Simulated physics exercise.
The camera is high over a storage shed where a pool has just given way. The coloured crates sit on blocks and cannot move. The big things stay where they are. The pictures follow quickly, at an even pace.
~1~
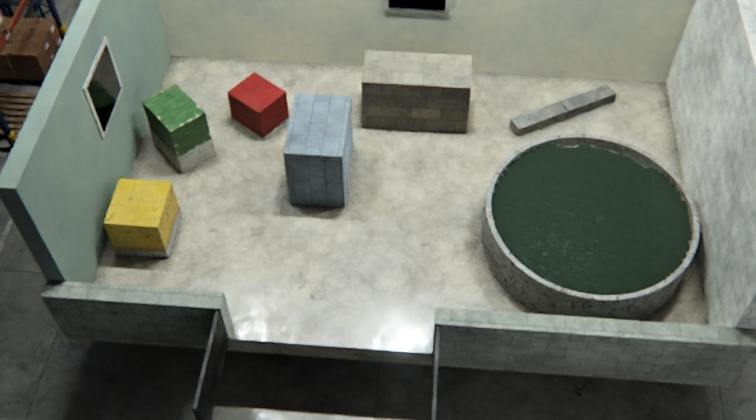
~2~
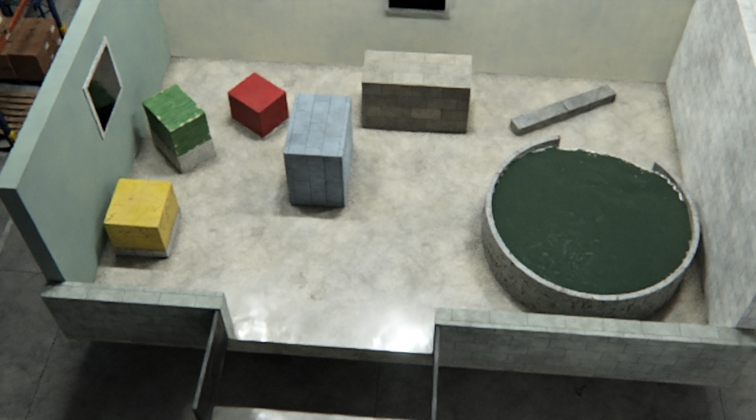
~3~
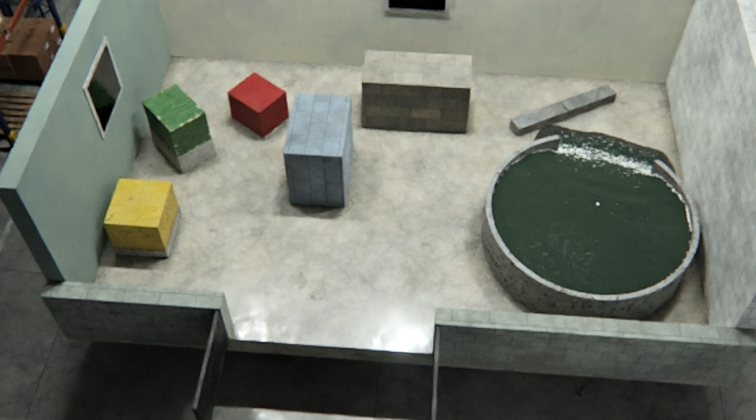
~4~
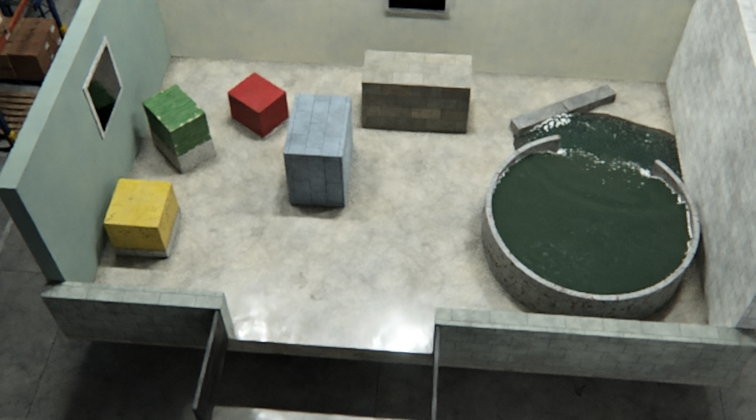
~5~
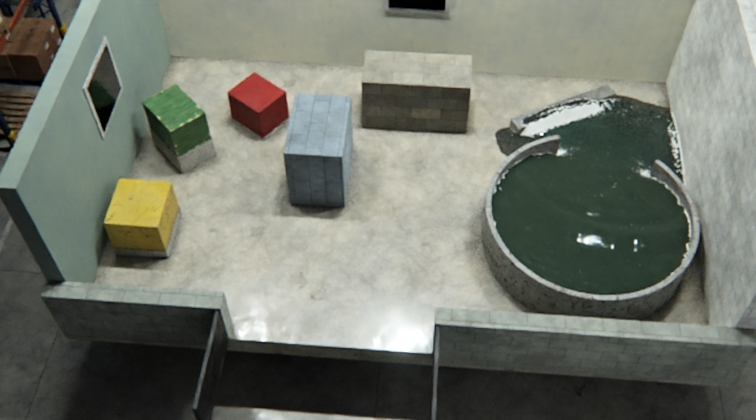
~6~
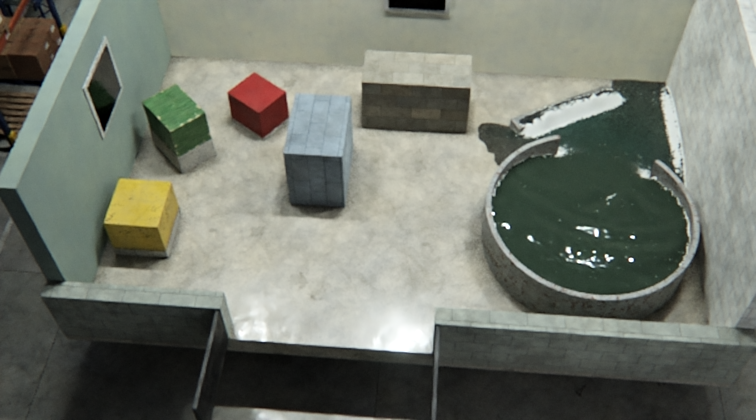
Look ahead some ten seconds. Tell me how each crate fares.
One by one: The yellow crate escapes dry; the green crate escapes dry; the red crate is wetted.
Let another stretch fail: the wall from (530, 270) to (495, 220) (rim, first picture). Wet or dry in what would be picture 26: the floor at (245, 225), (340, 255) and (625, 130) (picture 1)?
As listed: Awash, under water, not flooded.
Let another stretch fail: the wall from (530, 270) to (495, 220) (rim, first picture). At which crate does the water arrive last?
The red-painted one.
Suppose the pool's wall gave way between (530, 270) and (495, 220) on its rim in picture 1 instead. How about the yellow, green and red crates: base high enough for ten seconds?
My reading: The yellow crate is wetted, the green crate is spared, the red crate takes water.
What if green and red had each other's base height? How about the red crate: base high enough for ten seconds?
One by one: Red crate stays dry.
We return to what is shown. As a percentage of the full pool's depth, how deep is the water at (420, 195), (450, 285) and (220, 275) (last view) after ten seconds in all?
In turn 4, 6 and 4 in a hundred.
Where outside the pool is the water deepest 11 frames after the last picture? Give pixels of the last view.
Around (631, 86).
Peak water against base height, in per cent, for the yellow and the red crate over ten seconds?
Roughly 80 per cent, then 230 per cent.
A moment on, water covers 20 % of the floor; the yellow crate not reached, the green crate not reached, the red crate not reached.
Next, water covers 25 % of the floor; the yellow crate not reached, the green crate not reached, the red crate not reached.
Then, water covers 45 % of the floor; the yellow crate not reached, the green crate not reached, the red crate water round its plinth.
Later, water covers 85 % of the floor; the yellow crate water round its plinth, the green crate water round its plinth, the red crate water round its plinth.
In the end, water covers 100 % of the floor; the yellow crate stayed above the water, the green crate stayed above the water, the red crate was topped.
